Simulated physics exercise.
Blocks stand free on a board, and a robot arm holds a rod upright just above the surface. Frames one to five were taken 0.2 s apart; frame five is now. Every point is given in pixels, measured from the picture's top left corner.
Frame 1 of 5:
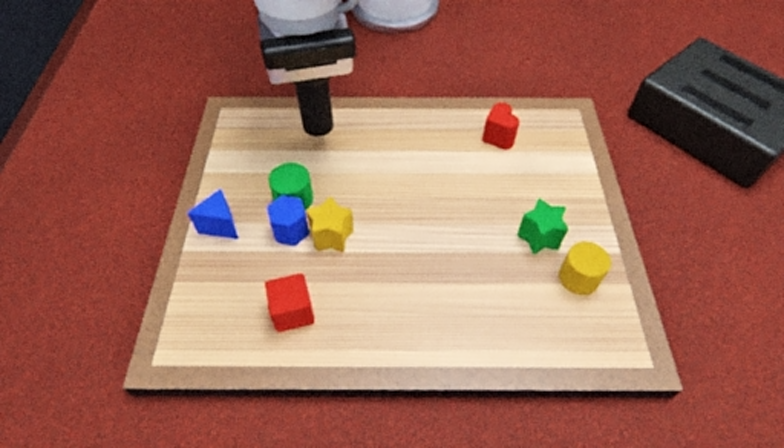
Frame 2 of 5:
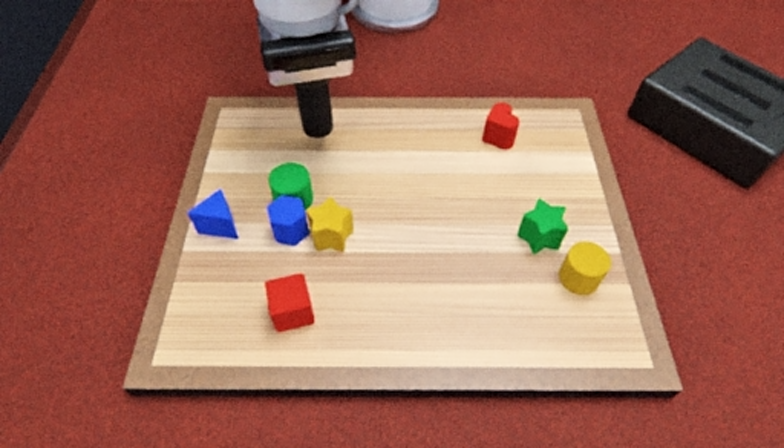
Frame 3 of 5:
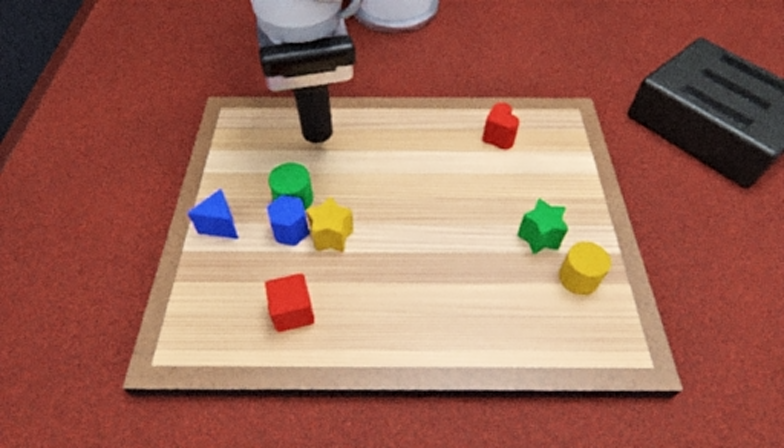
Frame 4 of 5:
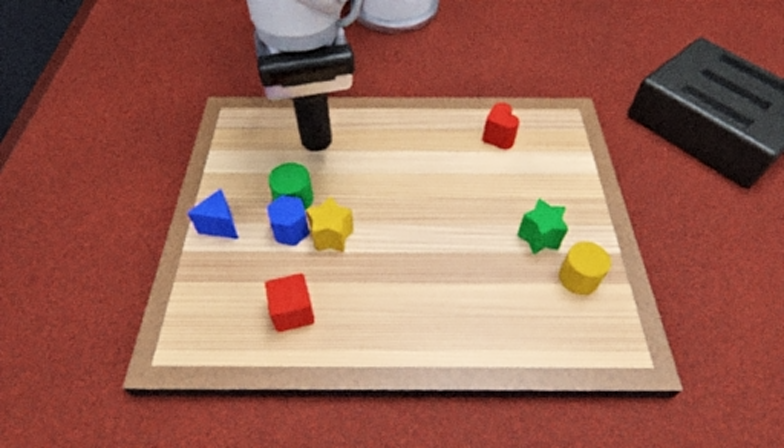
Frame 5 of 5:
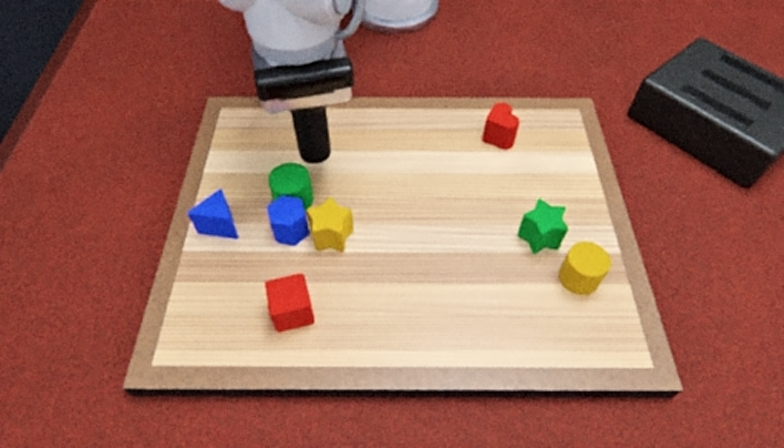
A robot arm slowly lowers a black rod toward the green cylinder while the blocks stay still.
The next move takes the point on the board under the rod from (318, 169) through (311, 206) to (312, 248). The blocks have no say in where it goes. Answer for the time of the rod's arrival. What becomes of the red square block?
In the end it has not been moved.
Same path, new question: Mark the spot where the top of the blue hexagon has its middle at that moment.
The middle of its upper face will lie at (272, 240).
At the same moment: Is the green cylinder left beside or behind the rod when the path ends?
Final answer: Yes.
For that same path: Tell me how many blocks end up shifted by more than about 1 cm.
My answer is three or more.
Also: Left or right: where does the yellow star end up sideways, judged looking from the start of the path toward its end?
Displaced left.
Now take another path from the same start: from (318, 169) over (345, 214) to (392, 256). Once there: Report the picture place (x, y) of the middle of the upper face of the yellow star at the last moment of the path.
Just about (339, 237).
On the path given first. One third of the way, rod (308, 178); blue hexagon (277, 223), turned 35° anticlockwise; green cylinder (275, 191).
Two thirds of the way, rod (308, 205); blue hexagon (277, 230), turned 35° anticlockwise; green cylinder (267, 200); yellow star (330, 219), turned 10° anticlockwise.
At the end, rod (309, 233); blue hexagon (272, 240); red square block in place; green cylinder (267, 200); yellow star (340, 237), turned 35° anticlockwise.
